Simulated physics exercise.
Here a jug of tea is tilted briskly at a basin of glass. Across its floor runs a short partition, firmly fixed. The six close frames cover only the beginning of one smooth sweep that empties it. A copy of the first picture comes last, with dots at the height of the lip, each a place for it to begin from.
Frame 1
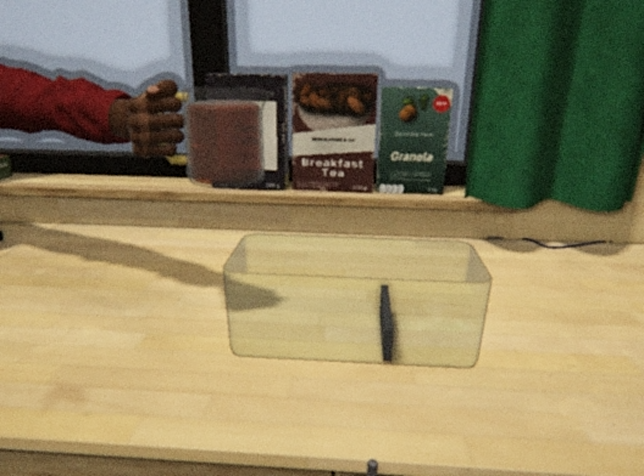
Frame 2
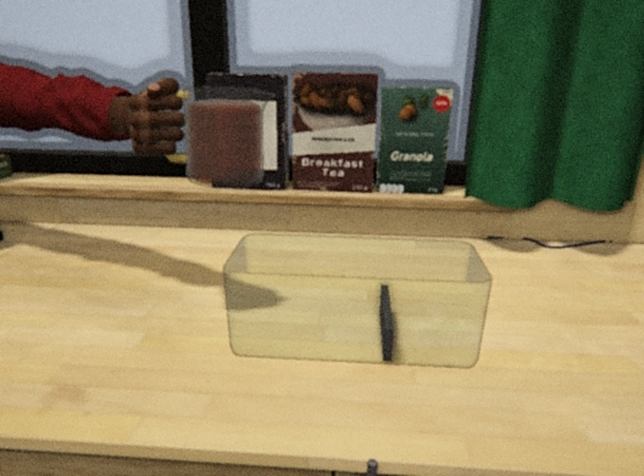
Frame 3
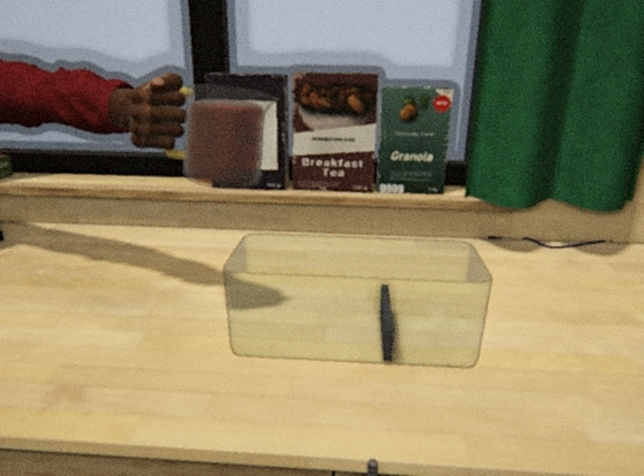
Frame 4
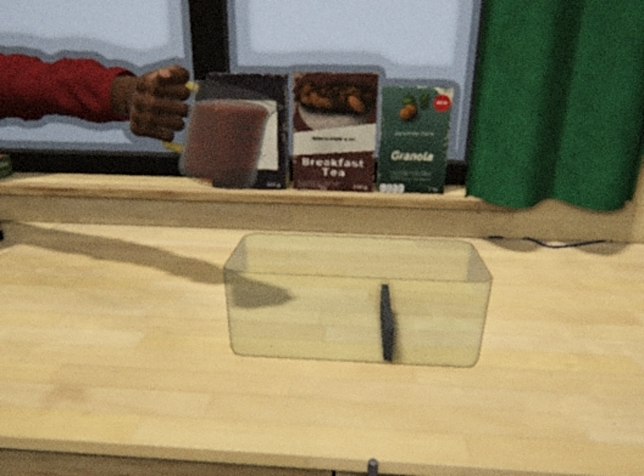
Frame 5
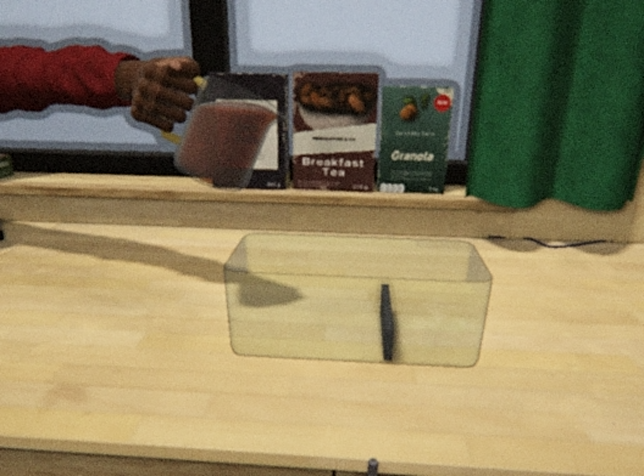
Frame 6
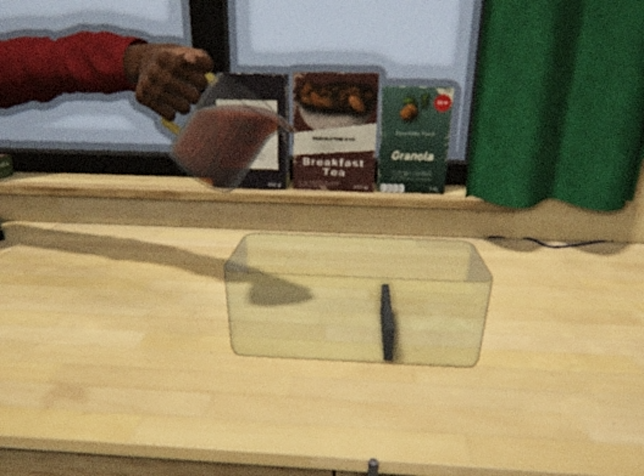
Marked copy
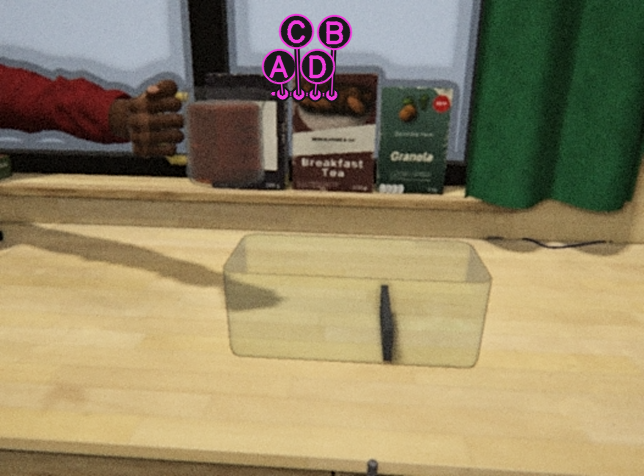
A hand tilts a jug of tea rightward, bringing the liquid up to its lip.
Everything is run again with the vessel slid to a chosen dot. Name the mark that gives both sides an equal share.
B.
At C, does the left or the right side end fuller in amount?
The left side.
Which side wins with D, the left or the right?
More ends on the left.
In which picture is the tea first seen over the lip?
In picture 6.
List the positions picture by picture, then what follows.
The first picture shows upright, lip at (272, 93); basin from (231, 352) to (477, 365); top of the wall at (387, 305); nothing has left yet.
The second picture shows upright, lip at (273, 95); nothing has left yet.
The third picture shows tipped about 6°, lip at (277, 99); nothing has left yet.
The fourth picture shows tipped about 14°, lip at (282, 107); nothing has left yet.
The fifth picture shows tipped about 24°, lip at (286, 118); nothing has left yet.
The sixth picture shows tipped about 36°, lip at (289, 131); tea is over the lip, down to (289, 131).
In magenta, A at (282, 93); B at (331, 94); C at (298, 94); D at (315, 94).
If A is chosen, about 92 % ends left of the wall and 5 % right of it; 3 % is lost outside.
If B is chosen, about 58 % ends left of the wall and 41 % right of it.
If C is chosen, about 93 % ends left of the wall and 4 % right of it; 3 % is lost outside.
If D is chosen, about 89 % ends left of the wall and 6 % right of it; 5 % is lost outside.
